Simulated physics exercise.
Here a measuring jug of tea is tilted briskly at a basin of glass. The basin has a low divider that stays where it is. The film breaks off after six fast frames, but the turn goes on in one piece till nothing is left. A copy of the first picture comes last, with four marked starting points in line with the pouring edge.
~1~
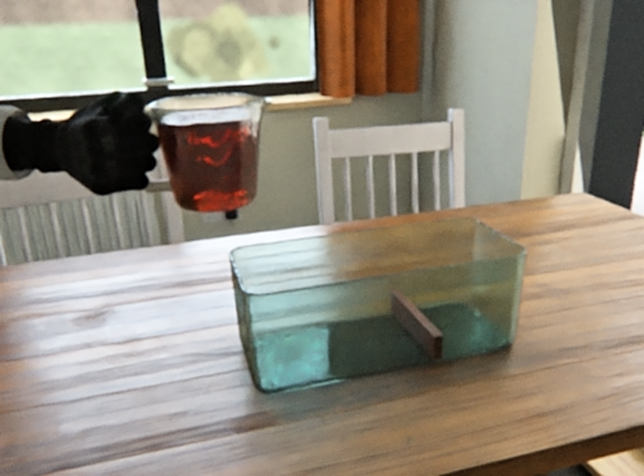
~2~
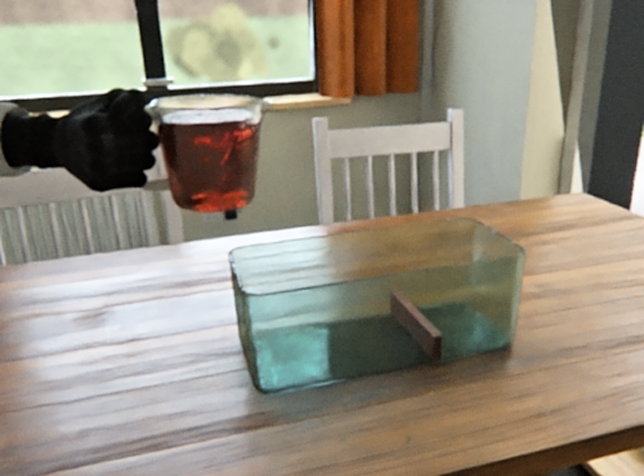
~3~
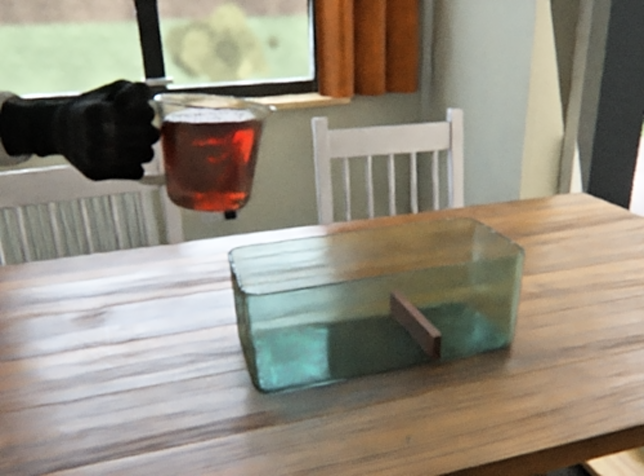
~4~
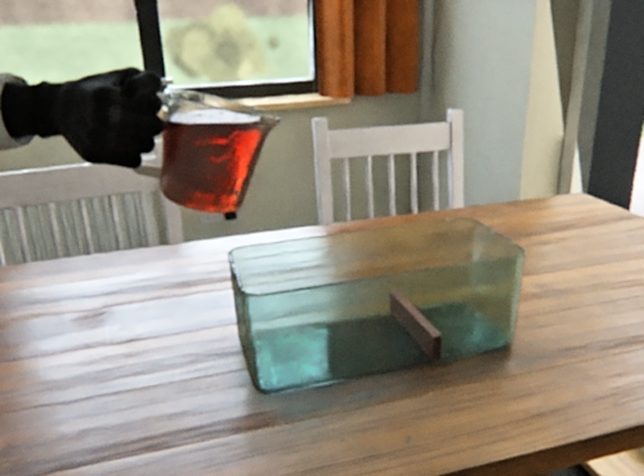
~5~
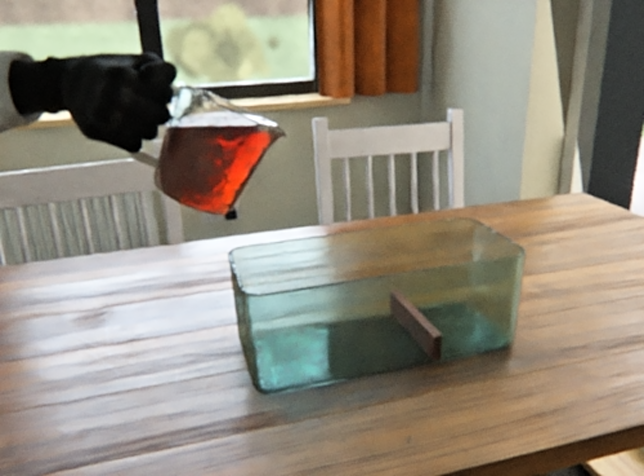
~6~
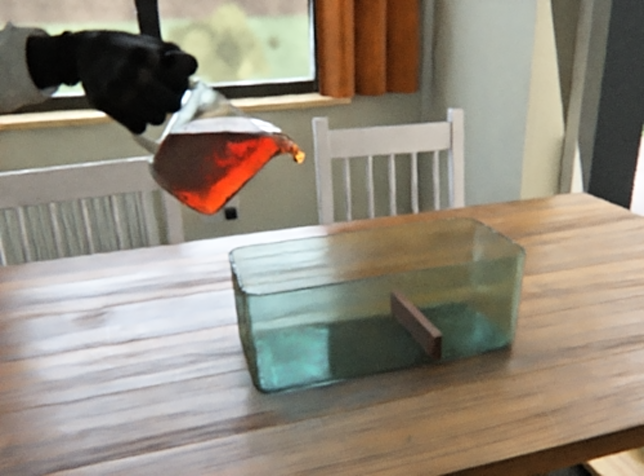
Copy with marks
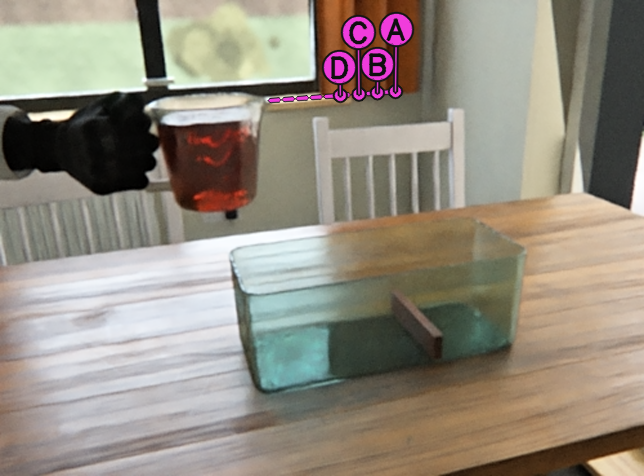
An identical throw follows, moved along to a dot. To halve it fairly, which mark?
I would pick spot B.
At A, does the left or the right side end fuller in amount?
The right side.
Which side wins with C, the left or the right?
More ends on the left.
On the marked copy, A at (395, 91); B at (377, 92); C at (359, 94); D at (340, 95).
Choosing A, about 33 % ends left of the wall and 65 % right of it.
Choosing B, about 51 % ends left of the wall and 47 % right of it.
Choosing C, about 66 % ends left of the wall and 31 % right of it; 3 % is lost outside.
Choosing D, about 81 % ends left of the wall and 15 % right of it; 4 % is lost outside.
